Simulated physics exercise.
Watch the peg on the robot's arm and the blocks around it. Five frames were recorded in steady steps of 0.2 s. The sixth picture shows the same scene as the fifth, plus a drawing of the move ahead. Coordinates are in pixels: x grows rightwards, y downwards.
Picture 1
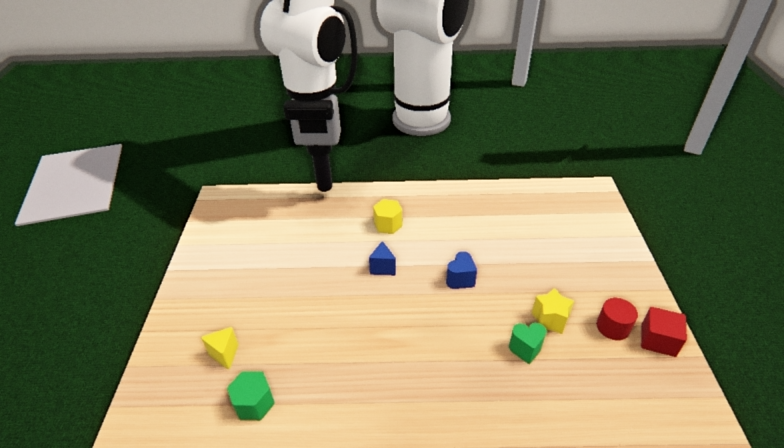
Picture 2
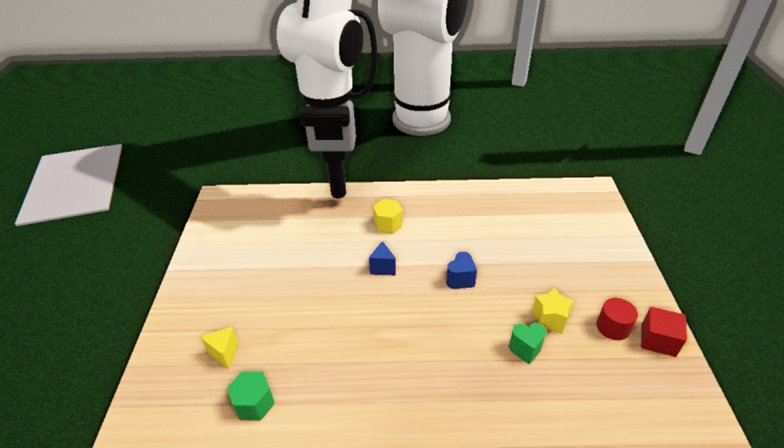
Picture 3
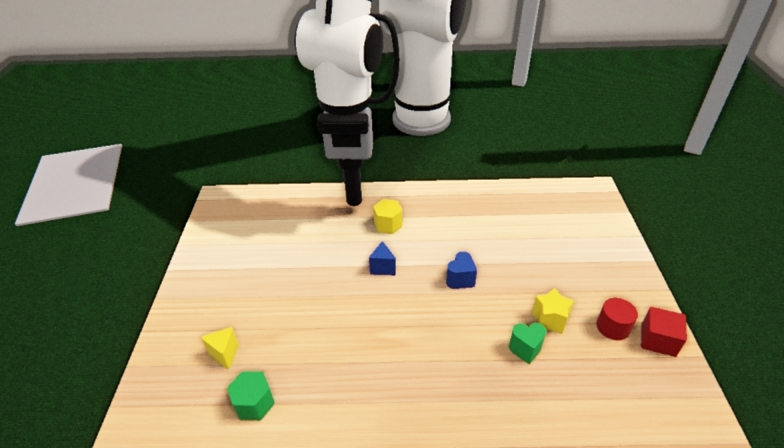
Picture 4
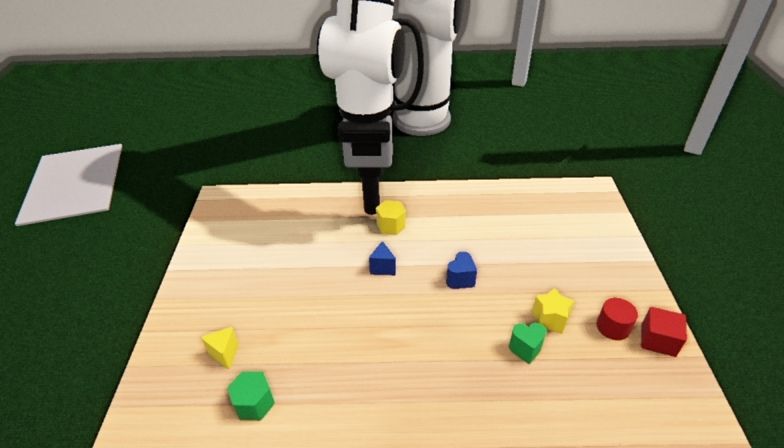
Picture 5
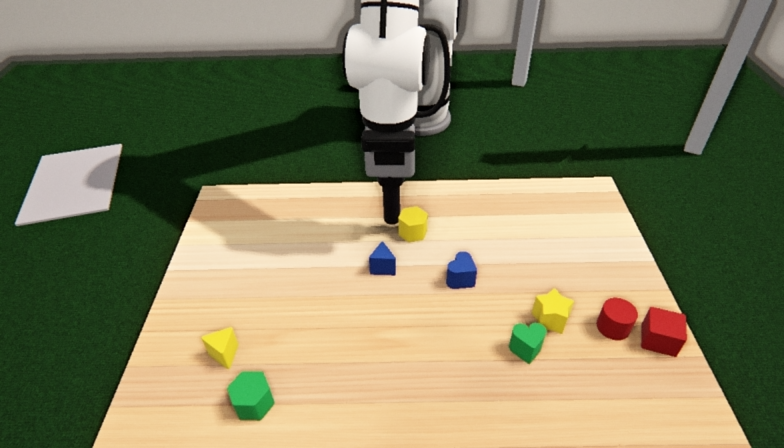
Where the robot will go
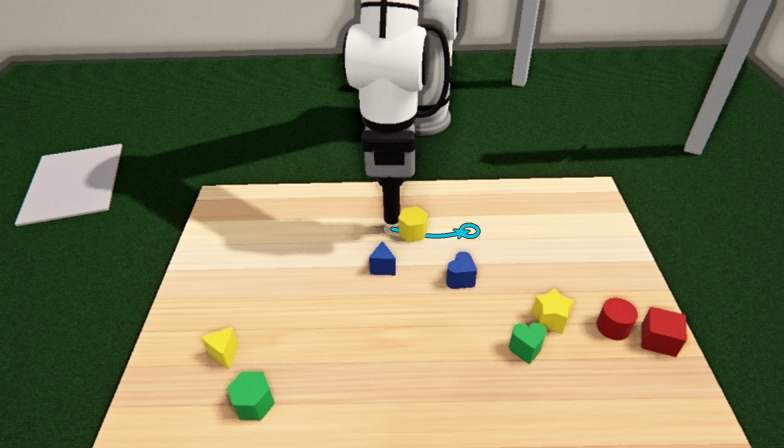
The clip shows a robot arm above a wooden table scattered with coloured blocks, moving its peg rightward and slightly toward the viewer until it meets the yellow hexagonal block and pushes it a short way right, while the other blocks stay still.
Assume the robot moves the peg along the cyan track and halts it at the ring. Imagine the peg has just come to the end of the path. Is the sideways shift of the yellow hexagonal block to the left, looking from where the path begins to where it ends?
No - that is not the case.
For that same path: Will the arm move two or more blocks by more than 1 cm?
No, I don't think so.
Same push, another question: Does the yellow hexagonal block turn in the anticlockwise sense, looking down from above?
The answer is no.
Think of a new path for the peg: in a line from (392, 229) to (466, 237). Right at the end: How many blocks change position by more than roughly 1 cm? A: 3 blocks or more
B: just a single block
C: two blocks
My answer is option B.
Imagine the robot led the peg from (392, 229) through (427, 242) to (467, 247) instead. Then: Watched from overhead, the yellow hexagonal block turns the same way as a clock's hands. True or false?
Answer: False.
Path on the board, from (392, 229) over (418, 234) and (444, 236) to (470, 231).
What follows on the original path. One third of the way, peg at (418, 225); yellow hexagonal block at (440, 220).
Two thirds of the way, peg at (445, 227); yellow hexagonal block at (468, 223).
At the end, peg at (471, 222); blue triangle in place; yellow hexagonal block at (490, 224), turned 40° clockwise.
